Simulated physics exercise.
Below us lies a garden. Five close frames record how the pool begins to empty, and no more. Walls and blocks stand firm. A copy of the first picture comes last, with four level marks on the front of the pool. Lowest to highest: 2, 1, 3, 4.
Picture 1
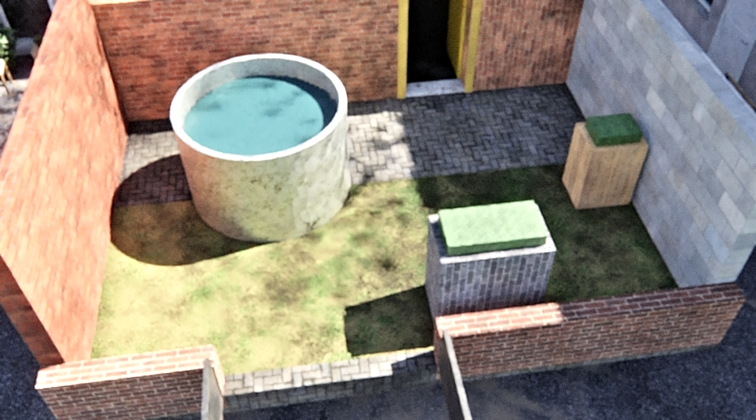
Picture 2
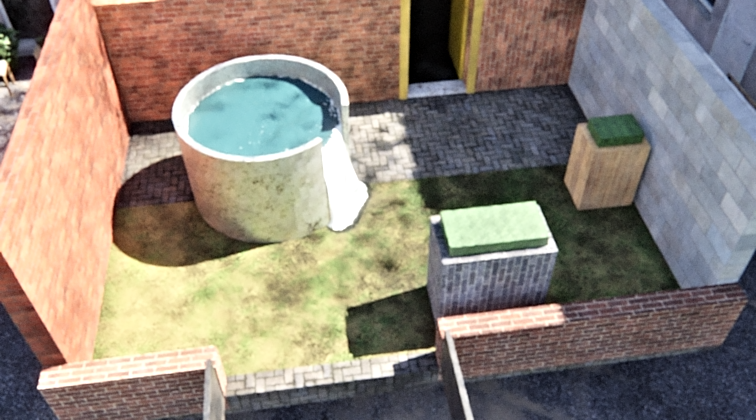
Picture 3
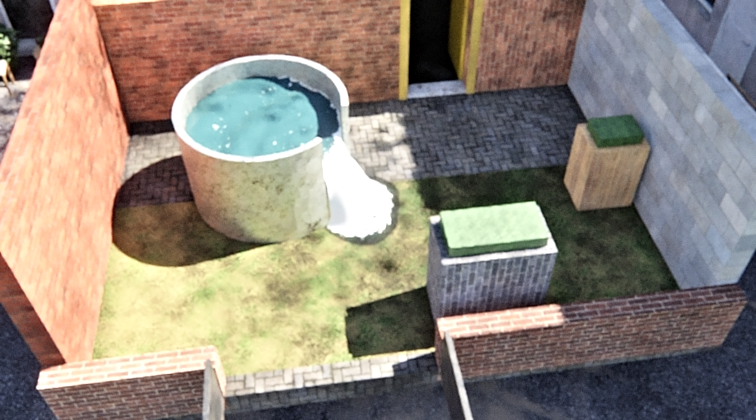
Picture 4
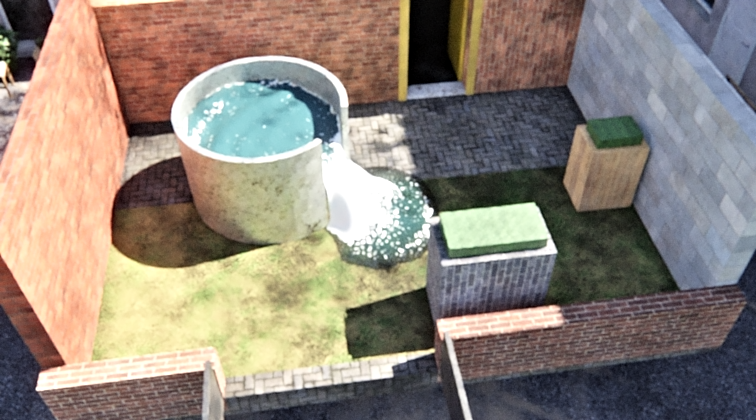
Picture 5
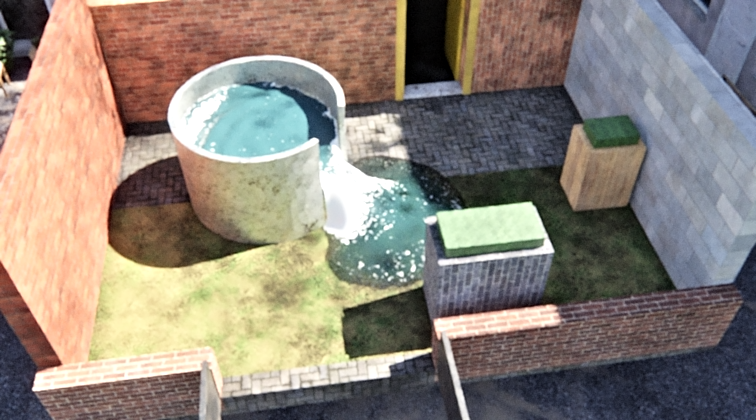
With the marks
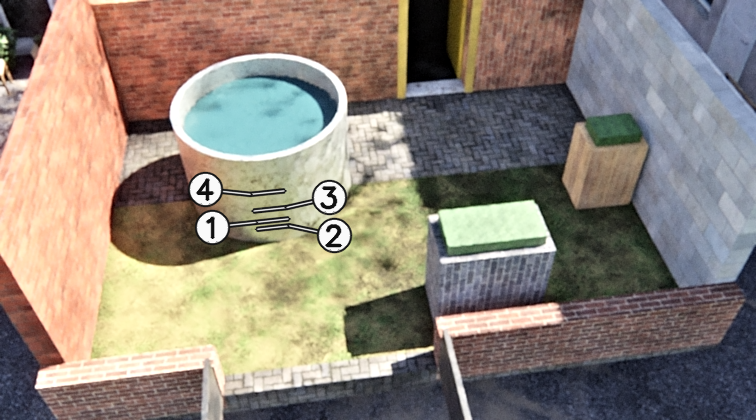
Round pool of water in a walled garden bursting open on its right side, white foaming water gushing out and spreading over grass and paving.
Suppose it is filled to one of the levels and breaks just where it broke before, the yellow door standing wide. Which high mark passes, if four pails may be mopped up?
4 will do.
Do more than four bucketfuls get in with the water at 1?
No, not at all.
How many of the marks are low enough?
All of the four.
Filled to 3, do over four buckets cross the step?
No.
On the marked copy, 1 at (272, 220); 2 at (273, 227); 3 at (270, 209); 4 at (267, 192); from the bottom up 2, 1, 3, 4.
Choosing 1, nothing gets over.
Choosing 2, nothing gets over.
Choosing 3, nothing gets over.
Choosing 4, a bucket or two gets in.
